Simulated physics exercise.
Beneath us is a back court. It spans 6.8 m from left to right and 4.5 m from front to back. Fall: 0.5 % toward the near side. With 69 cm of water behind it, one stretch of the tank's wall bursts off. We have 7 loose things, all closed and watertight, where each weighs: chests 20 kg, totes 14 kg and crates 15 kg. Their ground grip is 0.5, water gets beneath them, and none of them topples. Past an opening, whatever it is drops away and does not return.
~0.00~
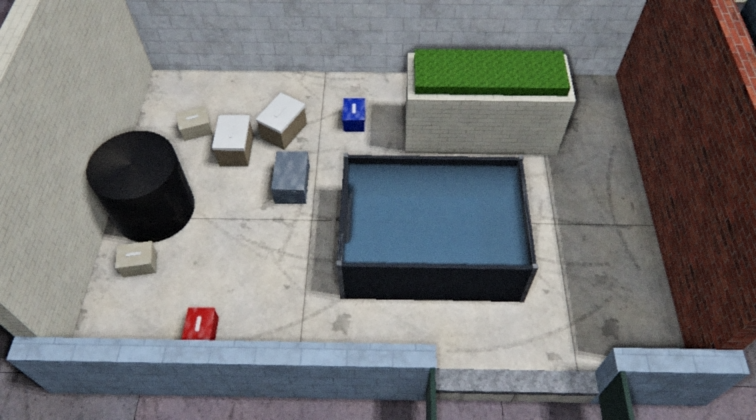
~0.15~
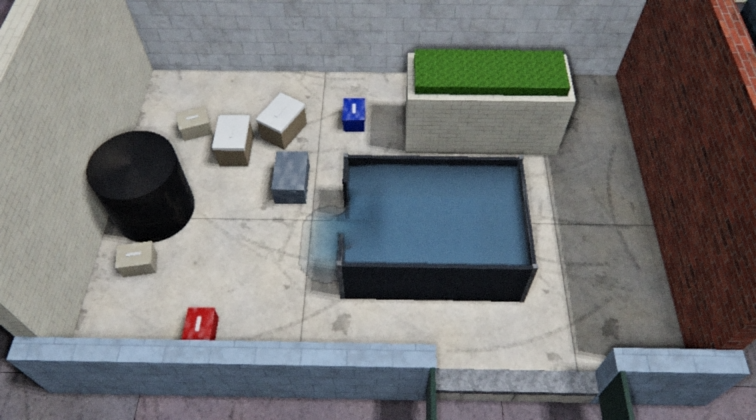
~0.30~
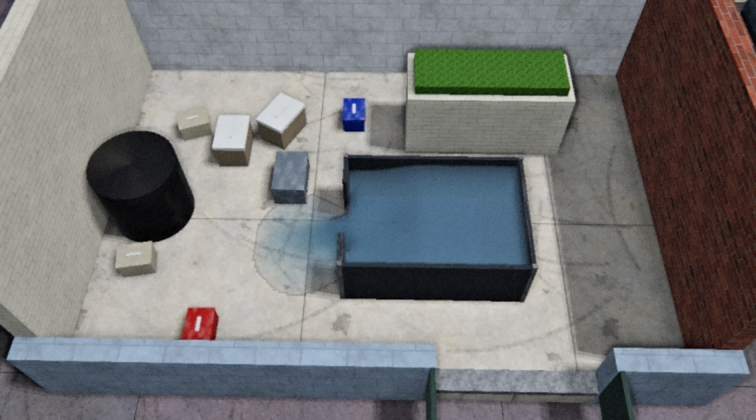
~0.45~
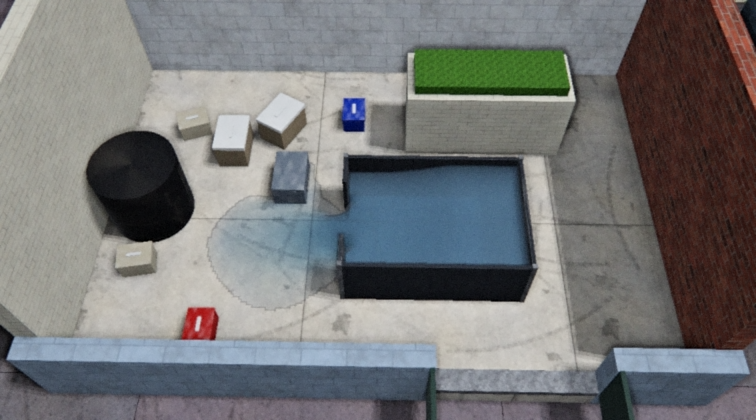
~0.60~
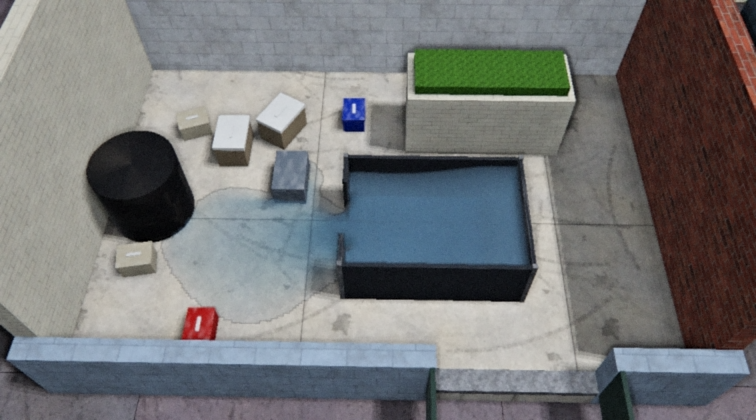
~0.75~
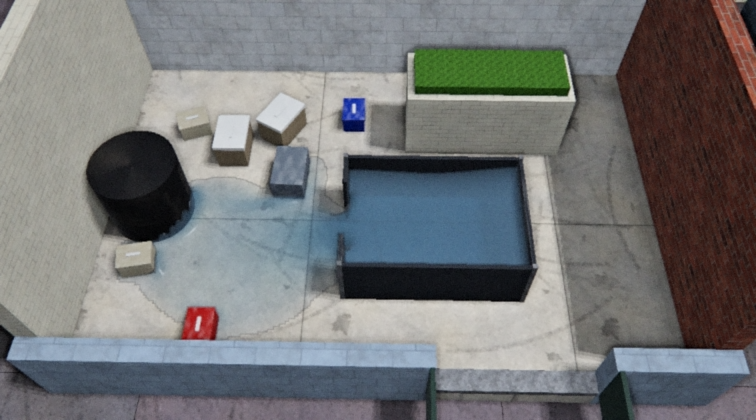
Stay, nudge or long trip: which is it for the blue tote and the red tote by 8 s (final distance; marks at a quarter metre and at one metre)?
As I see it, blue tote: Practically unmoved; red tote: Moved far.
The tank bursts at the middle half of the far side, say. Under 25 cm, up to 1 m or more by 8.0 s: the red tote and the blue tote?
Under that change the red tote would sit tight and the blue tote would be borne far.
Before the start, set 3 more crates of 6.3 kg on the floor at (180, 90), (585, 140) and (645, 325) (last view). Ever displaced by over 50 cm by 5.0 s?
Order as asked - not as far, not as far, not as far.
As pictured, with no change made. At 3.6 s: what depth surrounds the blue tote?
Roughly 1 cm deep.
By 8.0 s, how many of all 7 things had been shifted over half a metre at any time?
My count gives 4.
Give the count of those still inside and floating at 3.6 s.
2.
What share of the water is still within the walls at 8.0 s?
Roughly 96 percent.
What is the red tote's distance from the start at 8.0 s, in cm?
Around 350 cm from the start.
After 1.6 s the blue tote is near (354, 109), 0.0 m from its start, aground; the red tote is near (162, 330), 0.4 m from its start, aground; 0 of 7 are out; 1 afloat.
After 3.6 s the blue tote is near (354, 109), 0.0 m from its start, aground; the red tote is near (238, 335), 0.5 m from its start, afloat; 0 of 7 are out; 2 afloat.
After 5.6 s the blue tote is near (354, 109), 0.0 m from its start, aground; the red tote is near (476, 323), 3.0 m from its start, aground; 0 of 7 are out; 2 afloat.
After 8.0 s the blue tote is near (354, 109), 0.0 m from its start, aground; the red tote is near (510, 328), 3.4 m from its start, aground; 0 of 7 are out; 3 afloat.
